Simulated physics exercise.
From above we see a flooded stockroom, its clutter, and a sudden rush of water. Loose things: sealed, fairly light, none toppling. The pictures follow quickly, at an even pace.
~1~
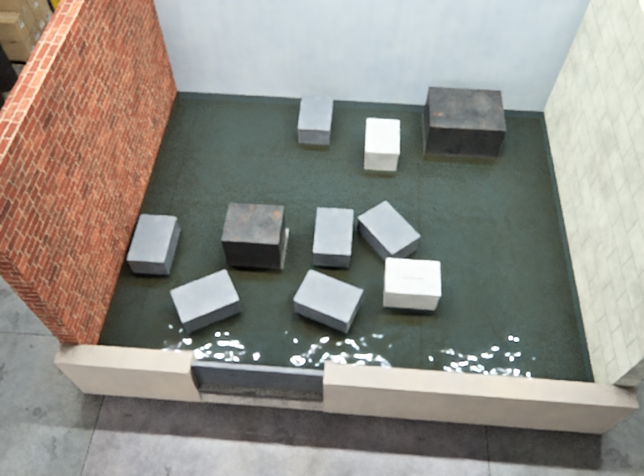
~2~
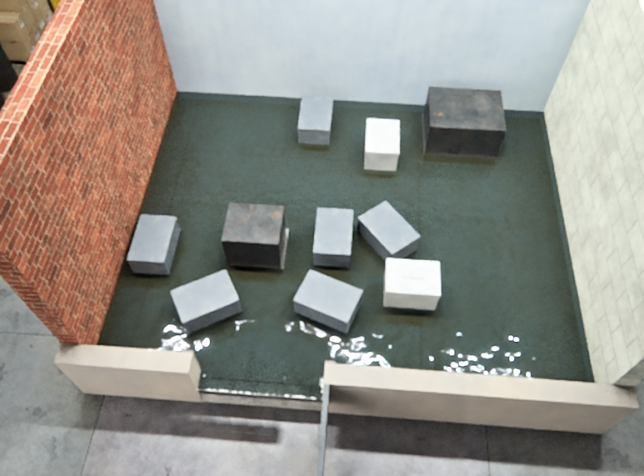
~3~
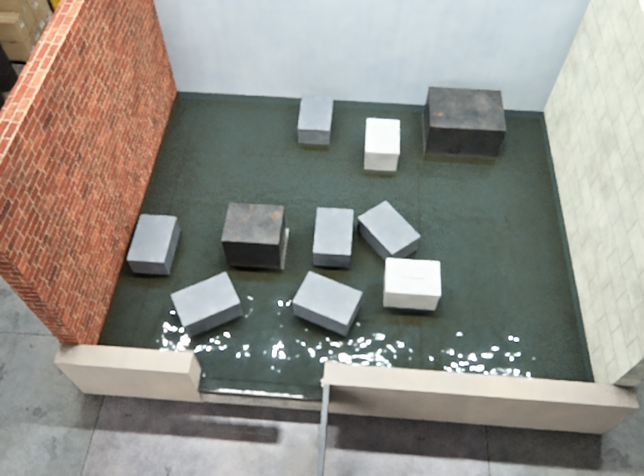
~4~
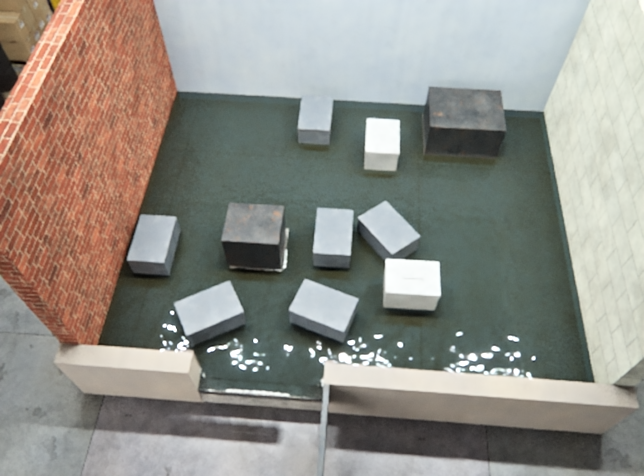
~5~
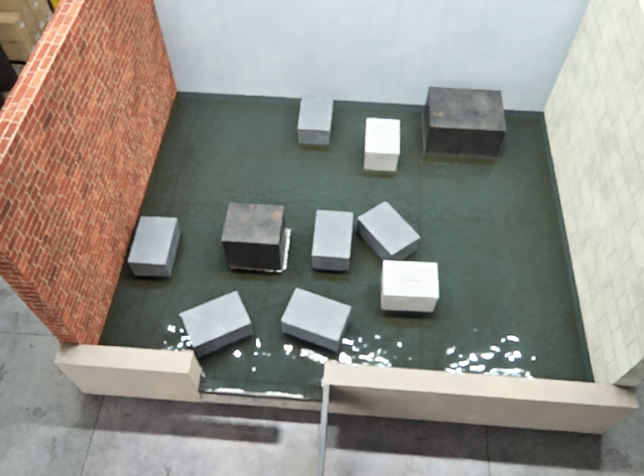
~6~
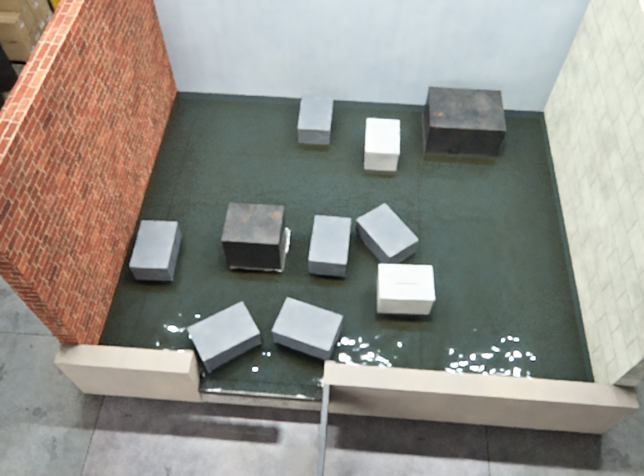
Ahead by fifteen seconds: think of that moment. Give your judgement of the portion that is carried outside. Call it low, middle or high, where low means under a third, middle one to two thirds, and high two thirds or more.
High.
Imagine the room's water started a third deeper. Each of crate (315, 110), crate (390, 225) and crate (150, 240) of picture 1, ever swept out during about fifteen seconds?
Result per object, as listed: Retained / washed away / washed away.
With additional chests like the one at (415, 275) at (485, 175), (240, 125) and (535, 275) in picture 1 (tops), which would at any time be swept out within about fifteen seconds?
First one does not escape, second one does not escape, third one does not escape.
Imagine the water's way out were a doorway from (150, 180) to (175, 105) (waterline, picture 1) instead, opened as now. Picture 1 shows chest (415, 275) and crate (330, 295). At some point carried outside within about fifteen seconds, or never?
Held back and held back.
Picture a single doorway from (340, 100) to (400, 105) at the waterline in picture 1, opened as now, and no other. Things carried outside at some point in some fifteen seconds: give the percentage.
I'd say around 20 percent.
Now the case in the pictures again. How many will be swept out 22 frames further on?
The answer here is 6.
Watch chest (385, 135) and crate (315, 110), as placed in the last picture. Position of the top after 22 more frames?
Approximately (365, 161) for one, (296, 129) for the other.
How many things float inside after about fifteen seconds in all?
Count: 2.
A moment on, 1 of 8 are out; 7 afloat.
Next, 3 of 8 are out; 4 afloat.
Later, 6 of 8 are out; 2 afloat.
In the end, 6 of 8 are out; 2 afloat.
